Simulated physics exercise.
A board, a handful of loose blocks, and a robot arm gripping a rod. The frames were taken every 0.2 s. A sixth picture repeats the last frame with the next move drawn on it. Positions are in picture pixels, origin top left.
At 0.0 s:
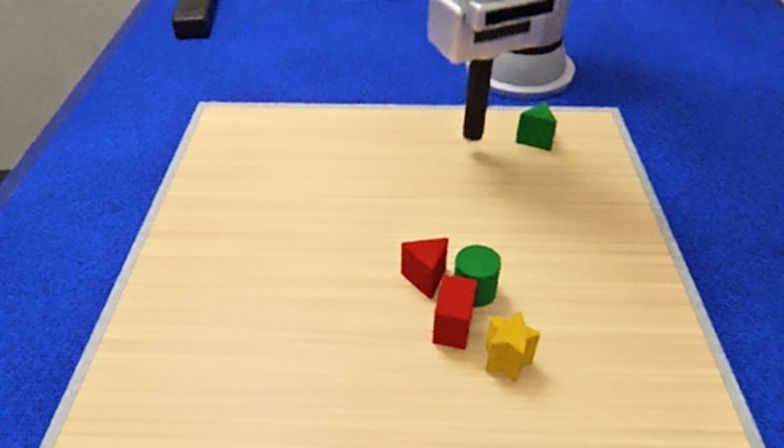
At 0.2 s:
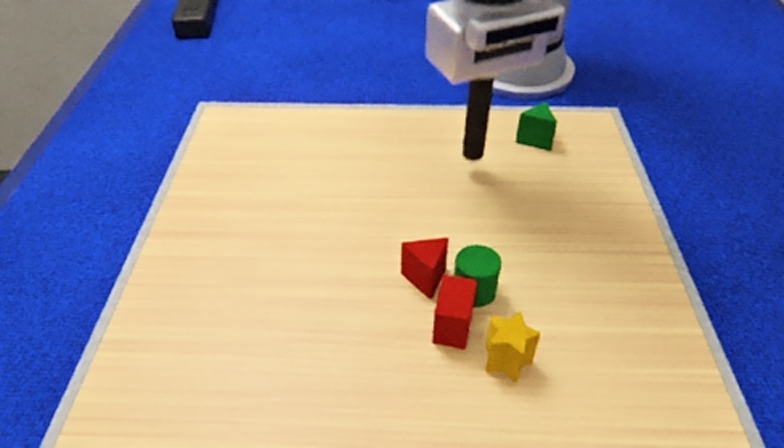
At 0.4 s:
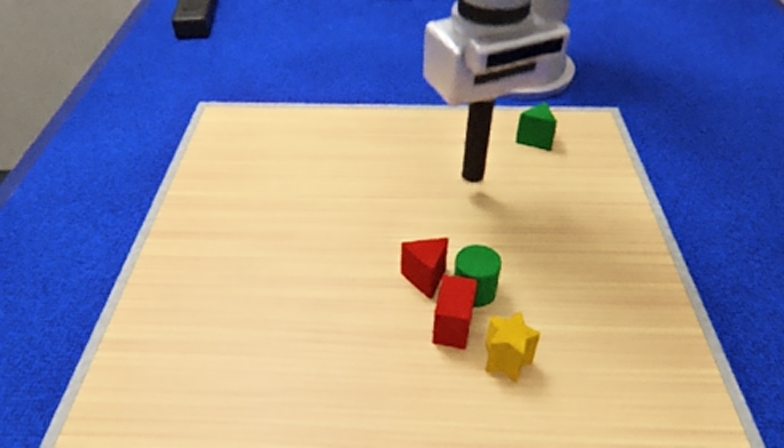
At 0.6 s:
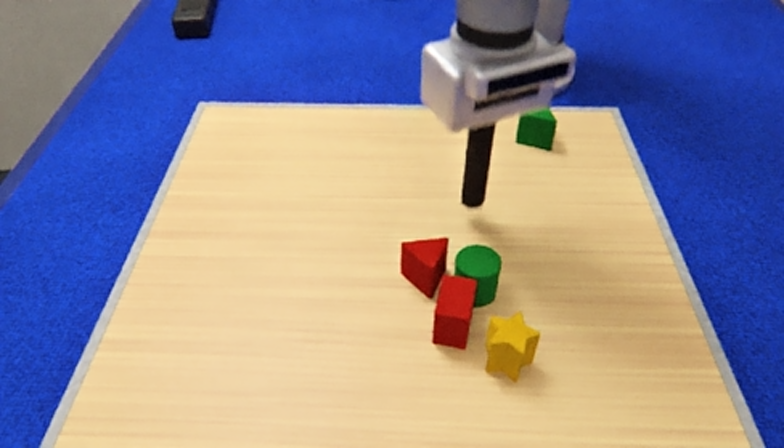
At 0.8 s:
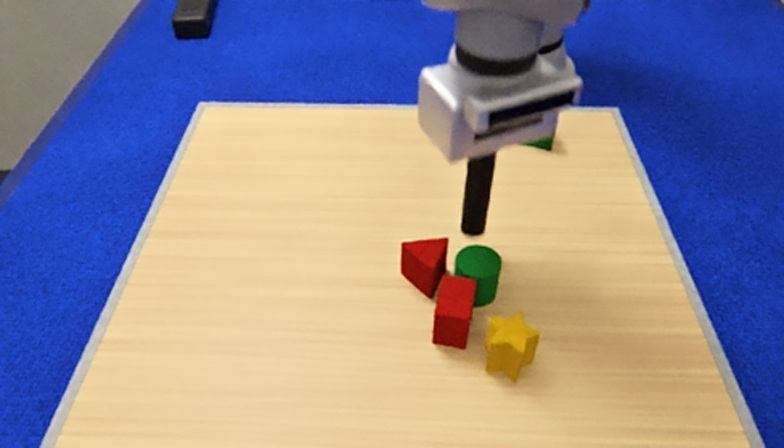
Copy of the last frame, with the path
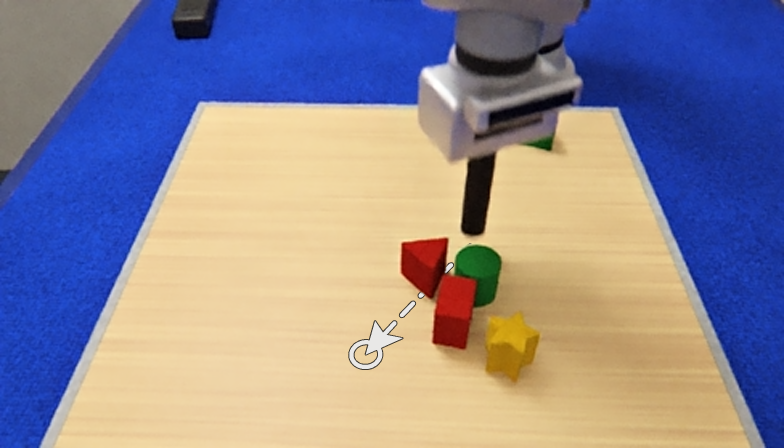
In this clip, a robot arm holding a dark rod moves steadily toward the viewer over a wooden board, nearing a cluster of red, green and yellow blocks, which stay still, while a green triangular block sits near the far edge.
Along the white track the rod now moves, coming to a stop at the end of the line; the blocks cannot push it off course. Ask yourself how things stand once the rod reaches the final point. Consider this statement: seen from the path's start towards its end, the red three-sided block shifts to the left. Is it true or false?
Answer: False.
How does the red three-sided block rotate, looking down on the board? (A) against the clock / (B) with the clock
B - with the clock.
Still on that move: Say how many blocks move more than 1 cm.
Total moved: One.
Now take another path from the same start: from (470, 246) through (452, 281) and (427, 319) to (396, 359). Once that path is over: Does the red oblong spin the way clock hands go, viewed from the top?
Going by the path, yes.
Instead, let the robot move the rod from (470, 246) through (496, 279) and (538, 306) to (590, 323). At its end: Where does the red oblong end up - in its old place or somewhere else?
It is shoved along.
Path on the board, straight from (470, 246) to (366, 354).
What follows on the original path. One third of the way, rod at (439, 263); red three-sided block at (405, 262), turned 10° clockwise.
Two thirds of the way, rod at (403, 299); red three-sided block at (365, 279), turned 70° clockwise.
At the end, rod at (365, 339); red three-sided block at (357, 289), turned 130° clockwise; green disc in place.
